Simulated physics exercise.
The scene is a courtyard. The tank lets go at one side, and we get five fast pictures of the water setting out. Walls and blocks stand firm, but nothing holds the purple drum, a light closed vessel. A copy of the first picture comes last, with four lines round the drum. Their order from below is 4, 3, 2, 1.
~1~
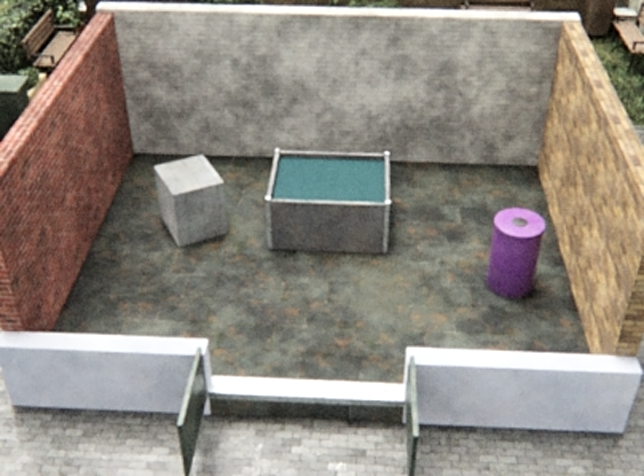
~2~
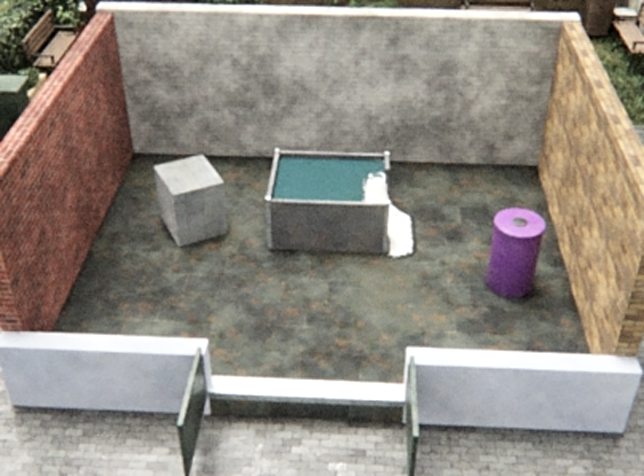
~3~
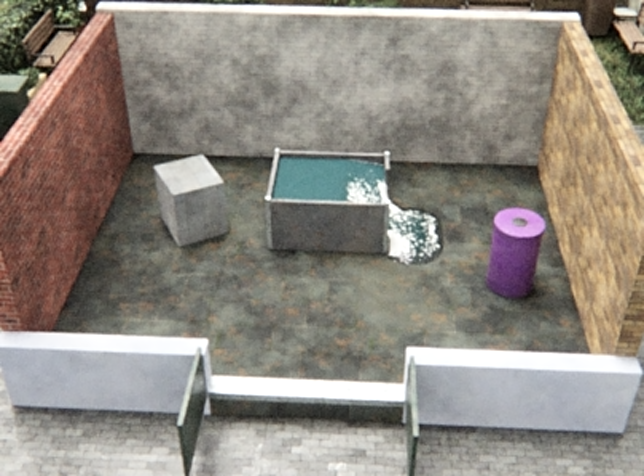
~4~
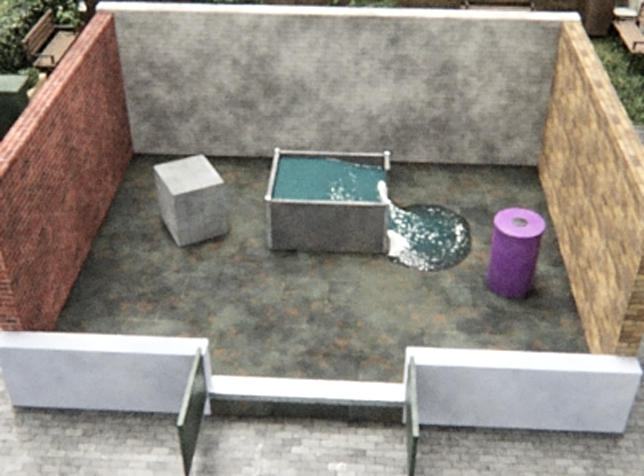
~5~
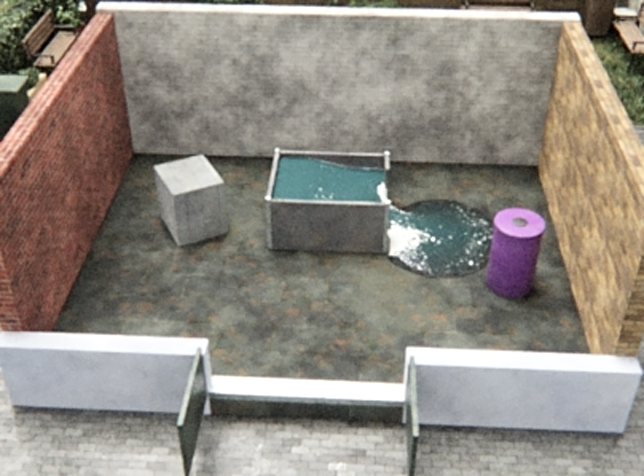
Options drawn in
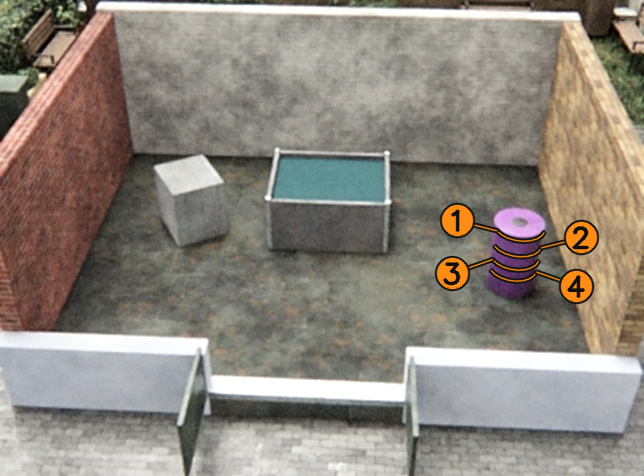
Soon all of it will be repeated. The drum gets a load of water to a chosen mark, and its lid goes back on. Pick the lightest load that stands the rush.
Use level 4.
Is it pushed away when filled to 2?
No, that is safe.
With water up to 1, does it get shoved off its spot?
No.
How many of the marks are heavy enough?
All of them.
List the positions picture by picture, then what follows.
The first picture shows lid of the purple drum at (520, 222); tank full, its middle at (330, 181); open gate at (307, 347).
In the second picture, 1 % of the ground under water, its edge towards the drum at (407, 245).
In the third picture, 3 % of the ground under water, its edge towards the drum at (427, 257).
In the fourth picture, 5 % of the ground under water, its edge towards the drum at (461, 252).
The fifth picture shows lid of the purple drum at (520, 222); 7 % of the ground under water, its edge towards the drum at (473, 268).
In orange, 1 at (522, 241); 2 at (520, 256); 3 at (517, 270); 4 at (515, 281); from the bottom up 4, 3, 2, 1.
If 1 is chosen, it does not move.
If 2 is chosen, it does not move.
If 3 is chosen, it does not move.
If 4 is chosen, it shifts by a finger or two and stays.
